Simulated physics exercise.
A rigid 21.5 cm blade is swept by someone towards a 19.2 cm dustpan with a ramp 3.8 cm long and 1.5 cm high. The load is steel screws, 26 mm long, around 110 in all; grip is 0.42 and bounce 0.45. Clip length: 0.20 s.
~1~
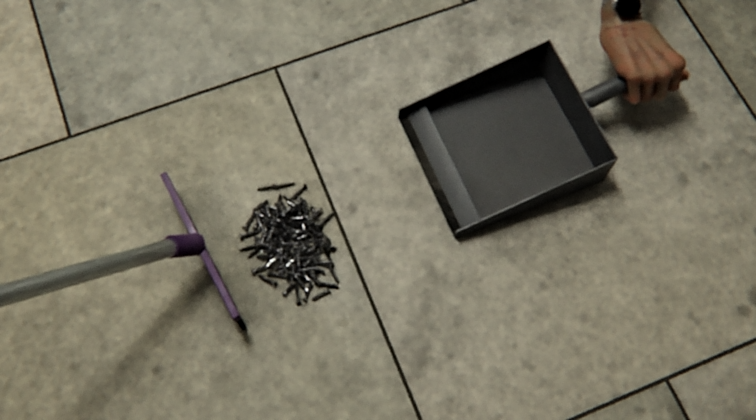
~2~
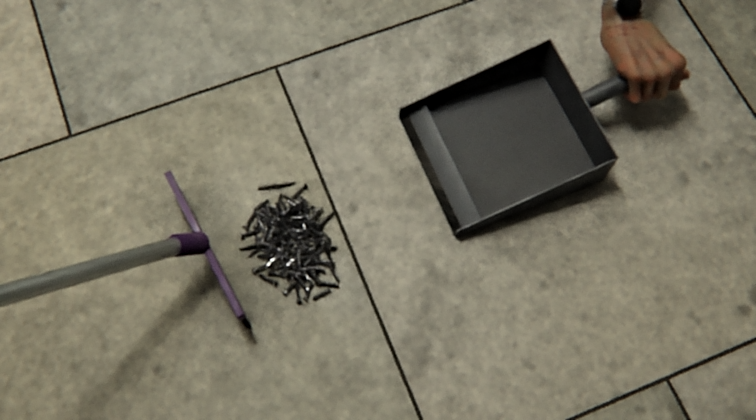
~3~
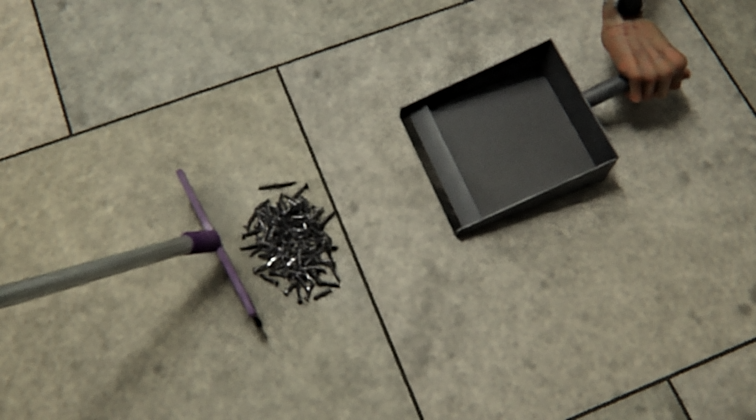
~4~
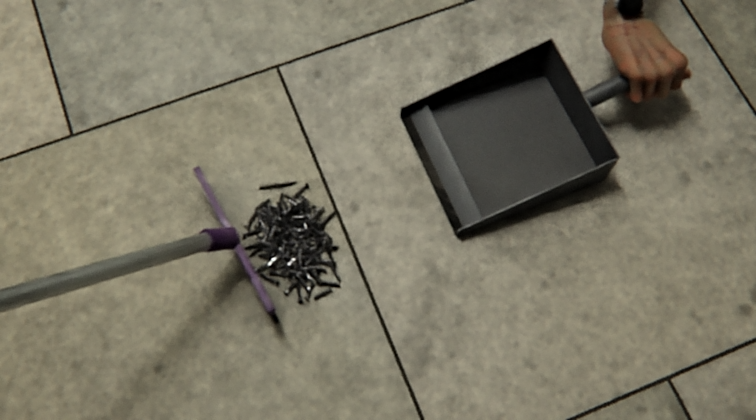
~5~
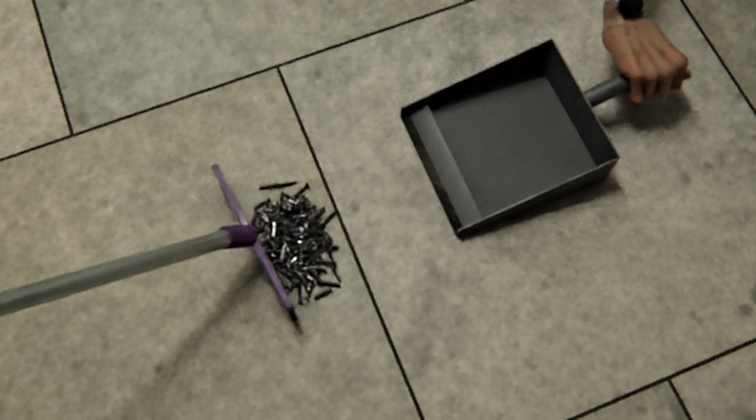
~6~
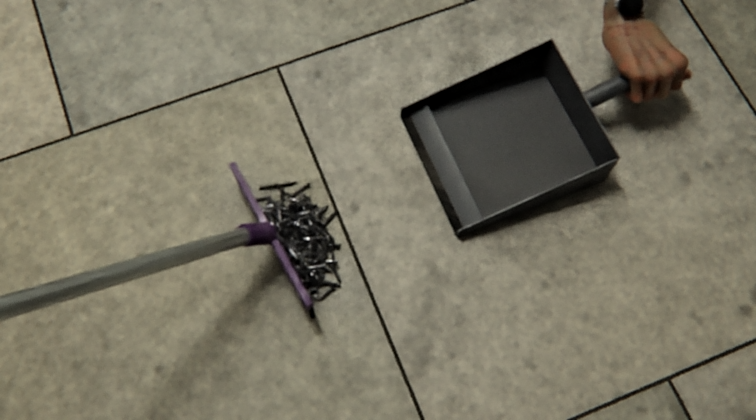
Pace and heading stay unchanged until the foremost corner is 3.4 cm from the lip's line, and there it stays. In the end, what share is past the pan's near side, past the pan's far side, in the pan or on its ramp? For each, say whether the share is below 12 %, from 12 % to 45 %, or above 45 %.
My prediction: Near side: Moderate; far side: Small; pan: Small.
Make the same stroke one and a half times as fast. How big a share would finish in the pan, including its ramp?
About 20 per cent.
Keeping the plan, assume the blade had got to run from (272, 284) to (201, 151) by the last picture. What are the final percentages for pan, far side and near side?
The pan gets 5, the far side 20 and the near side 0.
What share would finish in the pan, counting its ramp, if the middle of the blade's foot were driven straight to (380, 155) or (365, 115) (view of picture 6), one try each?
I'd expect about 15 percent, then about 5 percent.
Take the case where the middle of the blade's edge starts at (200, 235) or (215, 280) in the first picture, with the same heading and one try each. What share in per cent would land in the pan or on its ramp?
Around 5 percent, then around 5 percent.
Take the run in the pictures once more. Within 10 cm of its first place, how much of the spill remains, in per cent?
Around 0 percent.
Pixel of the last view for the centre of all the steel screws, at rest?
Somewhere near (423, 197) in the last picture.
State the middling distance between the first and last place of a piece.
Median shift: Approx. 18 cm.
Then, 0.16 s after the last picture, middle of the blade 14 cm from the lip; 0 % over the lip, far side 0 %, near side 5 %.
Then, 0.27 s after the last picture, middle of the blade 7 cm from the lip; 0 % over the lip, far side 0 %, near side 15 %.
Then, 0.52 s after the last picture, middle of the blade 5 cm from the lip; 5 % over the lip, far side 0 %, near side 20 %.
In the end, near side 20 %, far side 0 %, pan 5 %, in front of the lip or behind the blade 75 %.
